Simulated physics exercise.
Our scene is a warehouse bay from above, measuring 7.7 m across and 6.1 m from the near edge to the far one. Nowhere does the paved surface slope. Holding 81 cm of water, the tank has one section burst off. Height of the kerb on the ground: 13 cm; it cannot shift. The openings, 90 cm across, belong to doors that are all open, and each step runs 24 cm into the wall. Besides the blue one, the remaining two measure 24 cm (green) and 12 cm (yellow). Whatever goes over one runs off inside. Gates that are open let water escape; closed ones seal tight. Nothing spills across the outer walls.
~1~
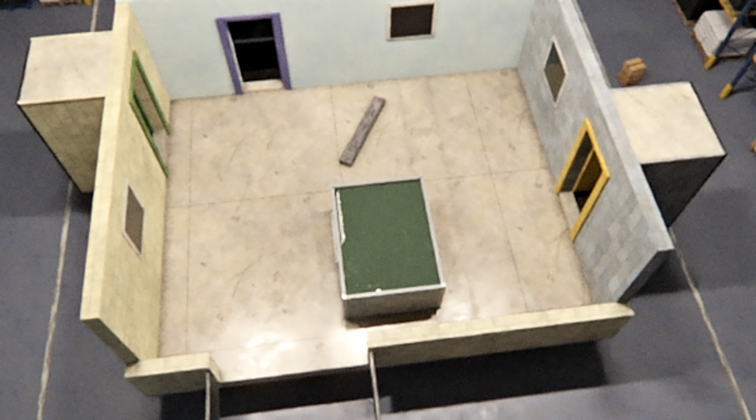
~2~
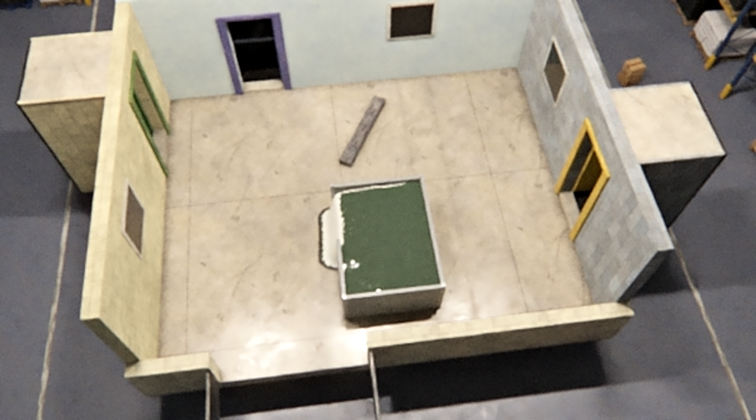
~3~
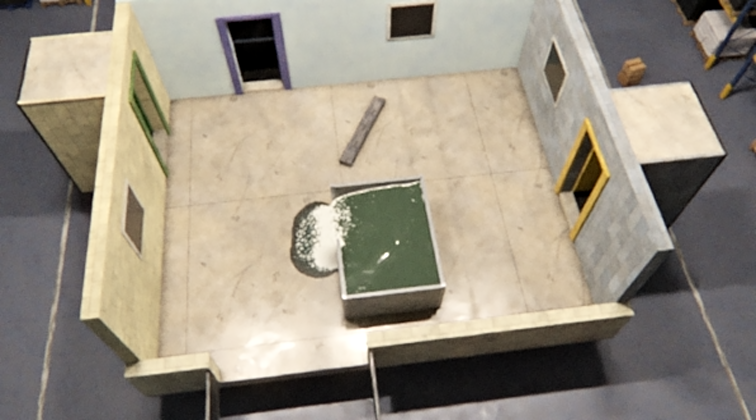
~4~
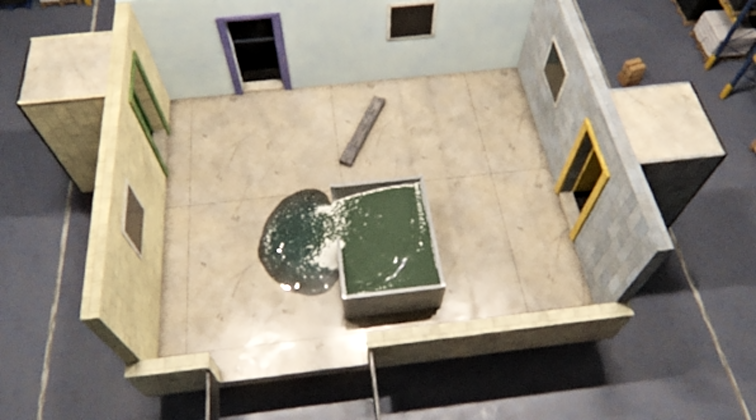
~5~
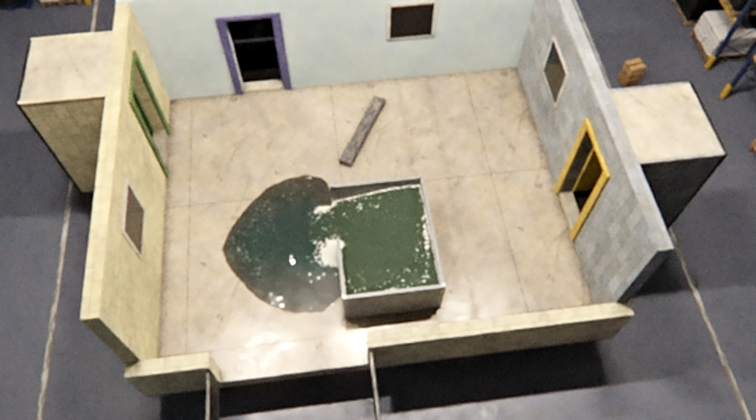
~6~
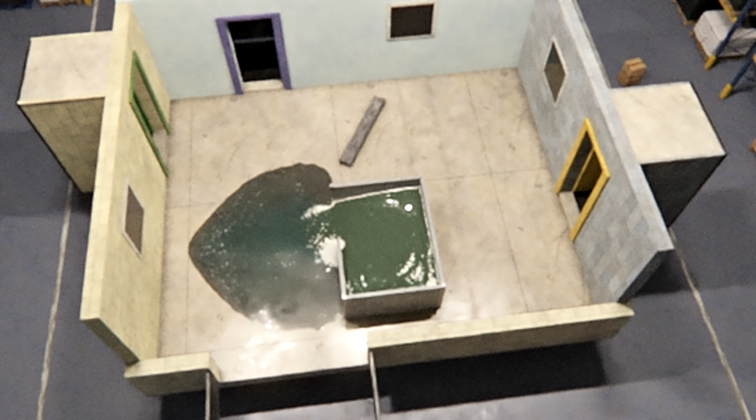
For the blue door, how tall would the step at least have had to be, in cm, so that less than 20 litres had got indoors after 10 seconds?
It would need to be about 8 cm.
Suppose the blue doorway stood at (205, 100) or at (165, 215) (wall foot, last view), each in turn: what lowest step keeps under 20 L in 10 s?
25 and 26 cm.
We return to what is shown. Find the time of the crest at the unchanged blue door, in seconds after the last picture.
Near 2.6 seconds.
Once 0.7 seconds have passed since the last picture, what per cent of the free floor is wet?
Some 30 in a hundred.
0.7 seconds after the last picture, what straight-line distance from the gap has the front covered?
Distance from gap: Approx. 3.8 m.
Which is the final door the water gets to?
Yellow.
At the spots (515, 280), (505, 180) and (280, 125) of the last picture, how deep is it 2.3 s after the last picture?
Approx. 0 / 0 / 1 cm.
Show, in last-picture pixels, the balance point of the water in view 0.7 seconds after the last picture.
My guess is close to (331, 249).
Then, 0.7 s after the last picture water covers 30 % of the floor, deepest (39 cm) near (327, 234); it has not reached the blue door.
Then, 2.3 s after the last picture water covers 35 % of the floor, deepest (34 cm) near (170, 111); 7 cm at the blue door, 0 litres in over its 6 cm step.
Then, 9.3 s after the last picture water covers 85 % of the floor, deepest (12 cm) near (359, 126); 7 cm at the blue door, 47 litres in over its 6 cm step.
At the blue door as built, the water peaked near 11 cm, 2.5 s after the last picture.
With a step of 6.5 cm, 39 litres would have come in within the 10 s; with 9 cm, 11 litres. So under 20 litres takes about 8 cm.
